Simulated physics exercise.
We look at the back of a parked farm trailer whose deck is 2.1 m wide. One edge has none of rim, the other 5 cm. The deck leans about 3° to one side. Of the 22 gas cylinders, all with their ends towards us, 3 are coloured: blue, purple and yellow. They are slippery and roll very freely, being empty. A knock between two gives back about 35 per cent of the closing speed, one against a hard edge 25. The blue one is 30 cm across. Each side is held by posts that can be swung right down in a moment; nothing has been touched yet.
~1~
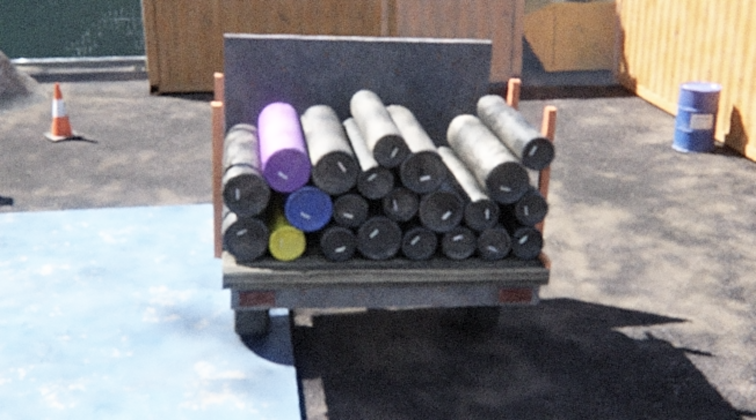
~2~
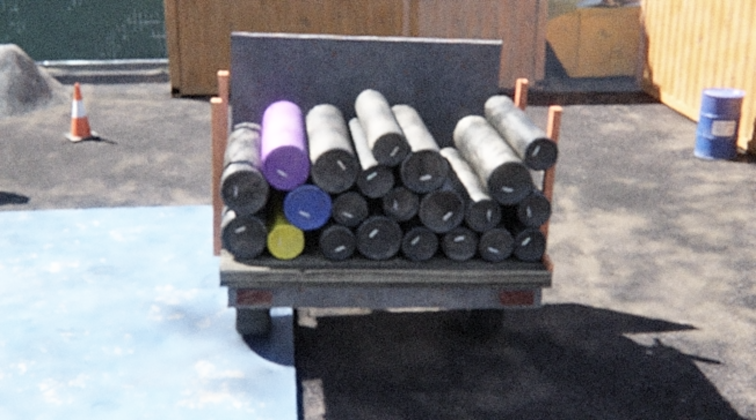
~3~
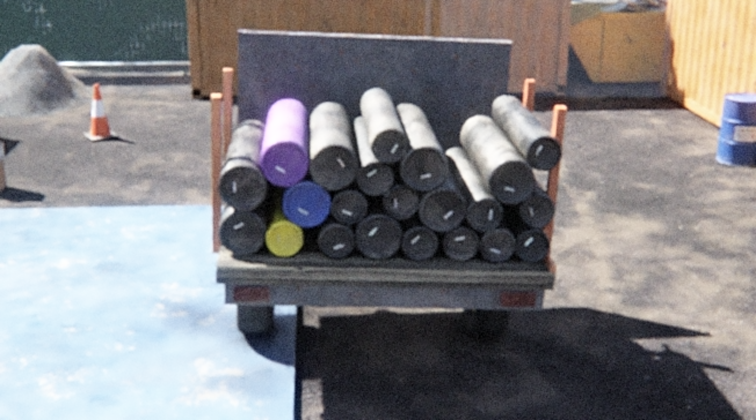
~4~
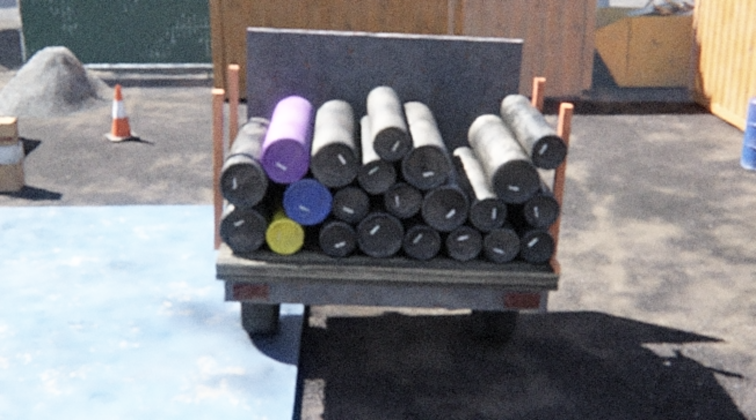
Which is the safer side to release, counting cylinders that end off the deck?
The right side.
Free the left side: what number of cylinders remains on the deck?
17 of them.
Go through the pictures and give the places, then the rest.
Blue (310, 212), purple (288, 171), yellow (287, 246); the deck slopes 3° down to the right; 8 of the 22 make up the bottom layer; nothing moves, in the first frame.
Blue (308, 210), purple (286, 169), yellow (286, 244); rims, left none, right 5 cm; at rest, in the second frame.
Blue (307, 207), purple (285, 165), yellow (284, 241); side tops at (216, 102) and (560, 113); all still, in the third frame.
Blue (308, 204), purple (285, 162), yellow (285, 239); at rest, in the fourth frame.
With the left side gone, after 1.7 s, blue is on the deck, 40 cm from the left edge, rolling left; purple is dropping off the left side; yellow is on the deck, 10 cm from the left edge, rolling left; 3 off so far.
With the left side gone, finally, blue is on the ground to the left; purple is on the ground to the left; yellow is on the ground to the left; 5 off so far.
With the right side gone, after 0.8 s, blue is up on others, 55 cm from the left edge; purple is up on others, 40 cm from the left edge; yellow is on the deck, 40 cm from the left edge; 2 off so far.
With the right side gone, finally, blue is up on others, 55 cm from the left edge; purple is up on others, 40 cm from the left edge; yellow is on the deck, 40 cm from the left edge; 2 off so far.
